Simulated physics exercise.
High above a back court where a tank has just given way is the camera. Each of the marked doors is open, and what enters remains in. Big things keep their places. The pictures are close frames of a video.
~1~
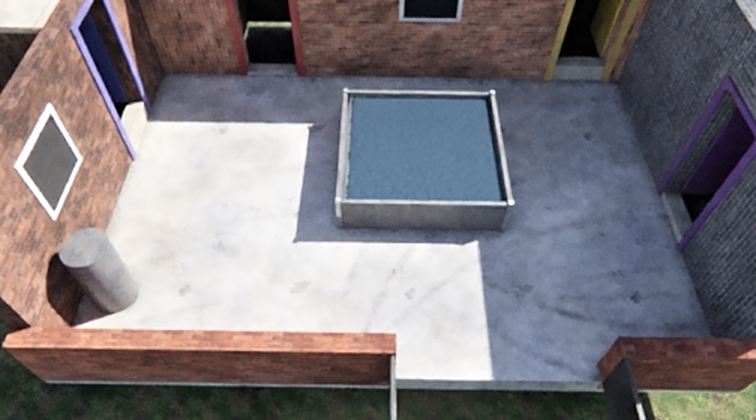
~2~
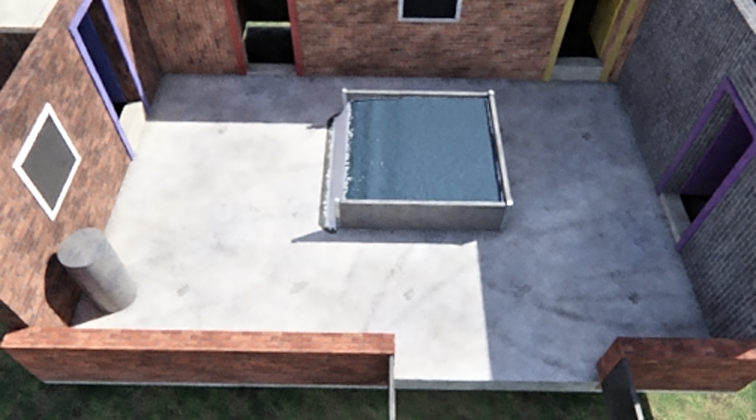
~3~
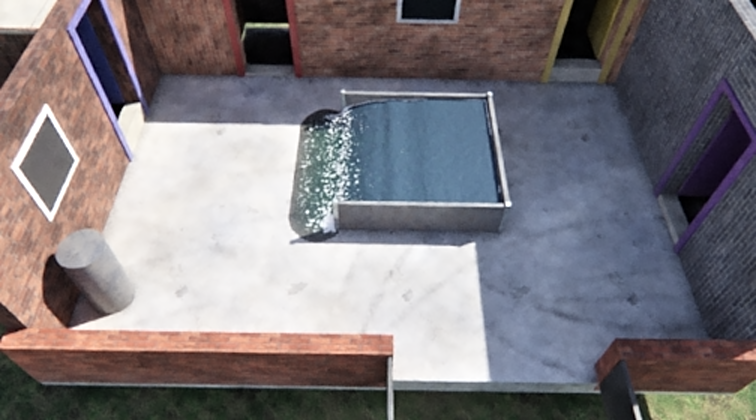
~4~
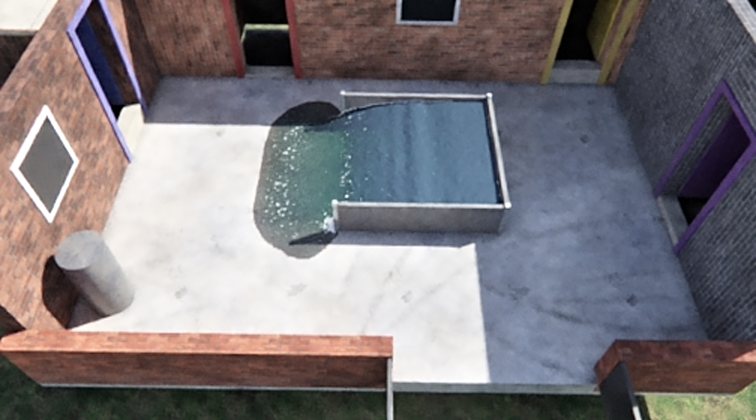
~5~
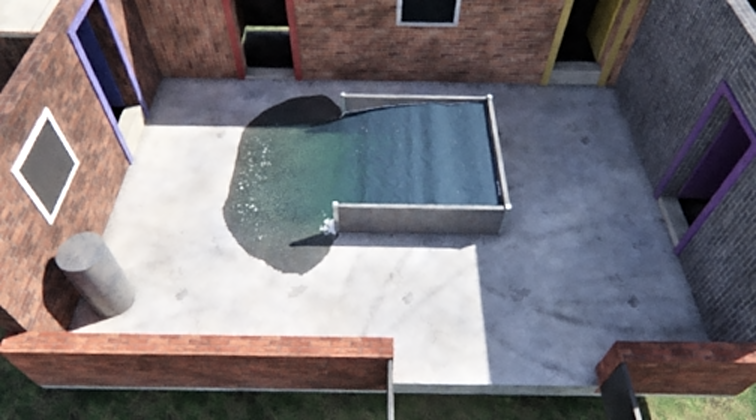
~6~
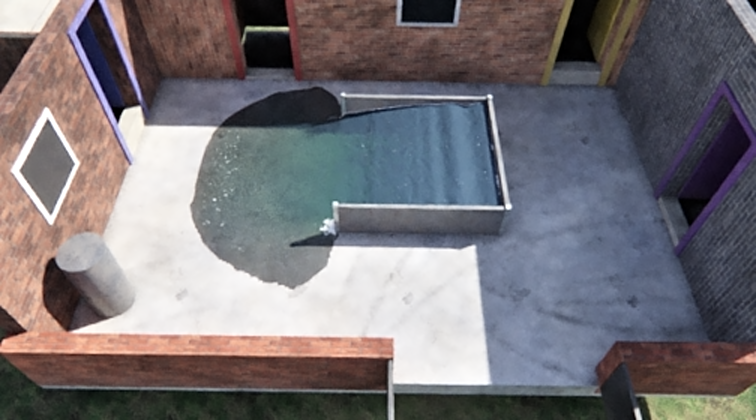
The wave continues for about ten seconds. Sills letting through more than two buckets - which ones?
Sill by sill: Blue door: Not more than two; red door: More than two; yellow door: Not more than two; purple door: Not more than two.
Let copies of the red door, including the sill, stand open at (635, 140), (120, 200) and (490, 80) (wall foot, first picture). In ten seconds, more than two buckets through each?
The first new doorway comes up short, the second tops it, the third comes up short.
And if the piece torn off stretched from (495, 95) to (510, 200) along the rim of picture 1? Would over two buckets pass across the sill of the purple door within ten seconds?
Purple exceeds the limit.
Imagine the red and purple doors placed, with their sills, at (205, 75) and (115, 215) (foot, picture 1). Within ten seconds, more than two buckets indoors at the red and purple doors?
Looking at it, red door tops the limit, and purple door tops the limit.
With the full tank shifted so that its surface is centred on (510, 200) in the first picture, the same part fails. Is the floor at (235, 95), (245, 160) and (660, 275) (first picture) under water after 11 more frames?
Taking the three spots in turn, I'd say drenched, then drenched, then spared.
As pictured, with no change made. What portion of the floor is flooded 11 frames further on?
About 40 percent.
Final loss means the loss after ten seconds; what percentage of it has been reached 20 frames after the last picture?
I'd put it at 5 per cent.
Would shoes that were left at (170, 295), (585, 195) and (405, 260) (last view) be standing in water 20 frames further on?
As listed, the points end up soaked, high and dry and high and dry.
A moment on, water covers 35 % of the floor; the blue door wet at the sill, nothing in, the red door wet at the sill, nothing in, the yellow door not reached, the purple door not reached.
Next, water covers 40 % of the floor; the blue door wet at the sill, nothing in, the red door under two buckets in, the yellow door not reached, the purple door not reached.
Then, water covers 40 % of the floor; the blue door wet at the sill, nothing in, the red door under two buckets in, the yellow door not reached, the purple door not reached.
Later, water covers 65 % of the floor; the blue door wet at the sill, nothing in, the red door over two buckets in, the yellow door not reached, the purple door not reached.
In the end, water covers 95 % of the floor; the blue door wet at the sill, nothing in, the red door over two buckets in, the yellow door wet at the sill, nothing in, the purple door wet at the sill, nothing in.
